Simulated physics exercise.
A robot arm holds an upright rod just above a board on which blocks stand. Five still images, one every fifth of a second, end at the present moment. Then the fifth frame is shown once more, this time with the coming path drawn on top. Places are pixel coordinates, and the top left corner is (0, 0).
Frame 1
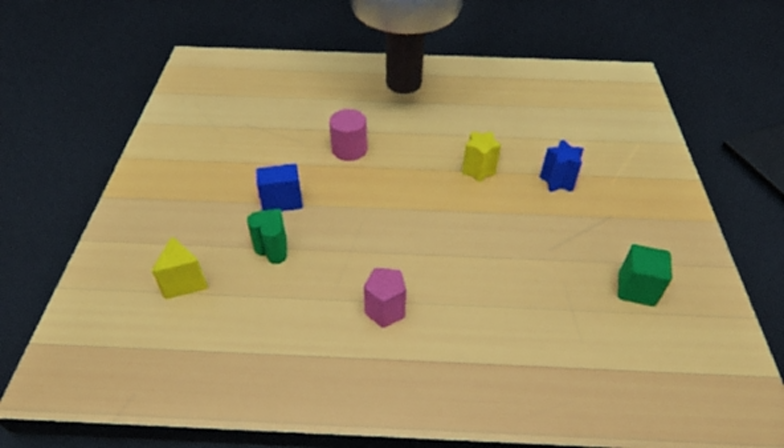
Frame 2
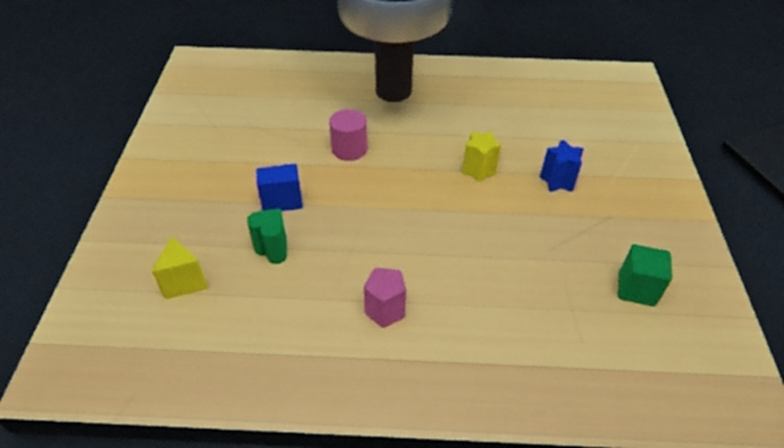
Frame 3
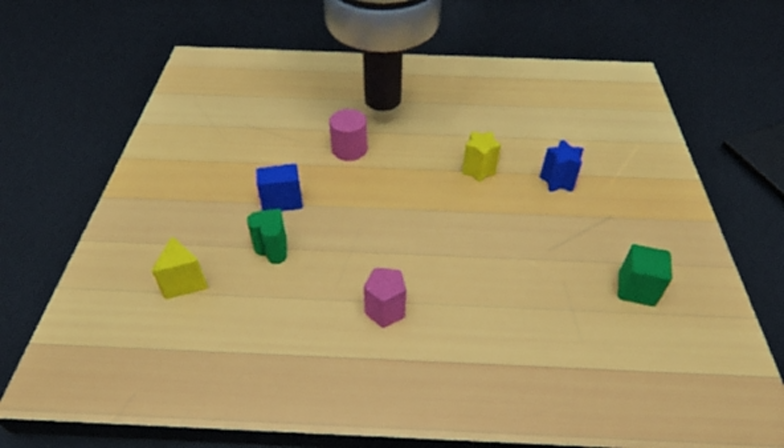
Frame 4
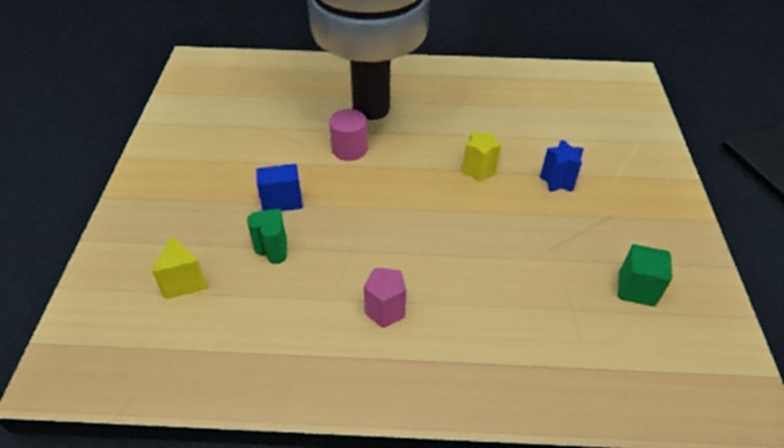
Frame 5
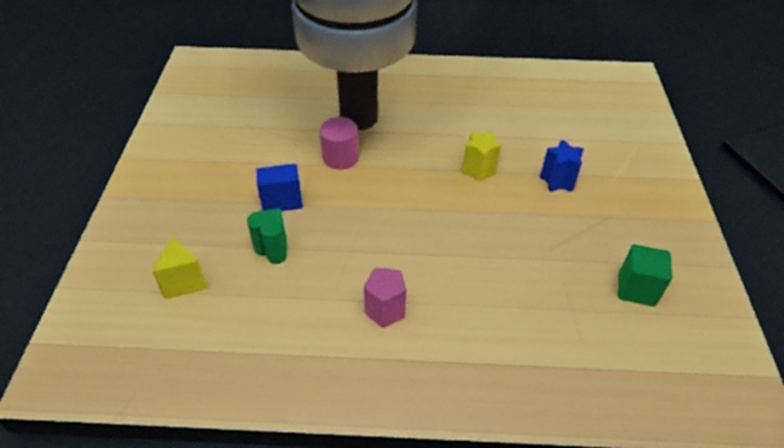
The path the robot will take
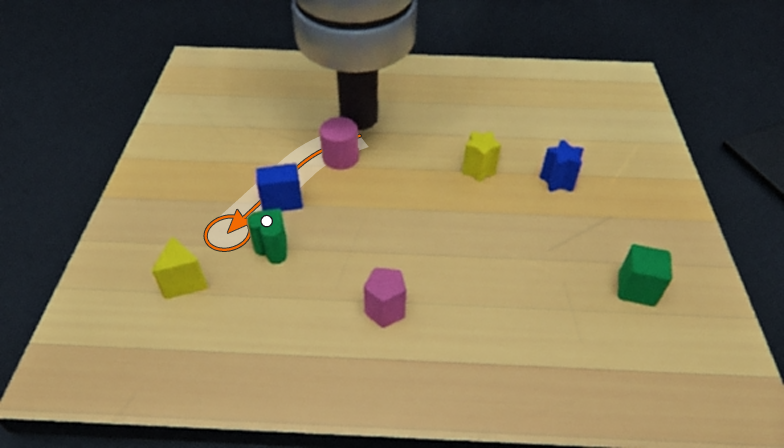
At first, a dark upright rod on a robot arm hangs near the far edge of a wooden board scattered with colourful blocks. The rod moves left and toward the viewer, nearing the pink round block, then nudges it slightly left and nearer while the other blocks stay still.
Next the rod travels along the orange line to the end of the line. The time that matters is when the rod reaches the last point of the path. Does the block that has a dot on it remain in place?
No.
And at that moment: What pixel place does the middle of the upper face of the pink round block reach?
Pixel (300, 176).
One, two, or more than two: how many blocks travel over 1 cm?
Number moved: 3+.
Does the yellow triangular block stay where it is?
Yes, I think so.
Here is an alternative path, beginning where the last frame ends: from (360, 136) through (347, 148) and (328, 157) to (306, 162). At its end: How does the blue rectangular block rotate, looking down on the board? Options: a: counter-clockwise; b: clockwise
It's b.
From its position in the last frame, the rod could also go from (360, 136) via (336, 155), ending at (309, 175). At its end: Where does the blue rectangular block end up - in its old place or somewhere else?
The blue rectangular block is moved.
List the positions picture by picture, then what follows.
In the first frame, lower end of the rod at (404, 83), tops of blocks, yellow triangular block at (174, 255), green heart at (267, 221), blue rectangular block at (277, 173), pink round block at (348, 119).
In the second frame, rod at (394, 91), blocks as before.
In the third frame, rod at (383, 100), blocks as before.
In the fourth frame, rod at (371, 109), blocks as before.
In the fifth frame, rod at (359, 119), yellow triangular block at (174, 255), green heart at (267, 221), blue rectangular block at (277, 173), pink round block at (339, 128).
The drawn path runs from (360, 136) through (290, 174) to (228, 233); the dot is on the green heart.
What follows on the original path. One third of the way, rod at (307, 141); blue rectangular block at (275, 176); pink round block at (309, 156).
Two thirds of the way, rod at (266, 176); blue rectangular block at (271, 194), turned 75° clockwise; pink round block at (301, 176).
At the end, rod at (223, 216); yellow triangular block not moved; green heart at (272, 243), turned 20° clockwise; blue rectangular block at (259, 220); pink round block at (300, 176).
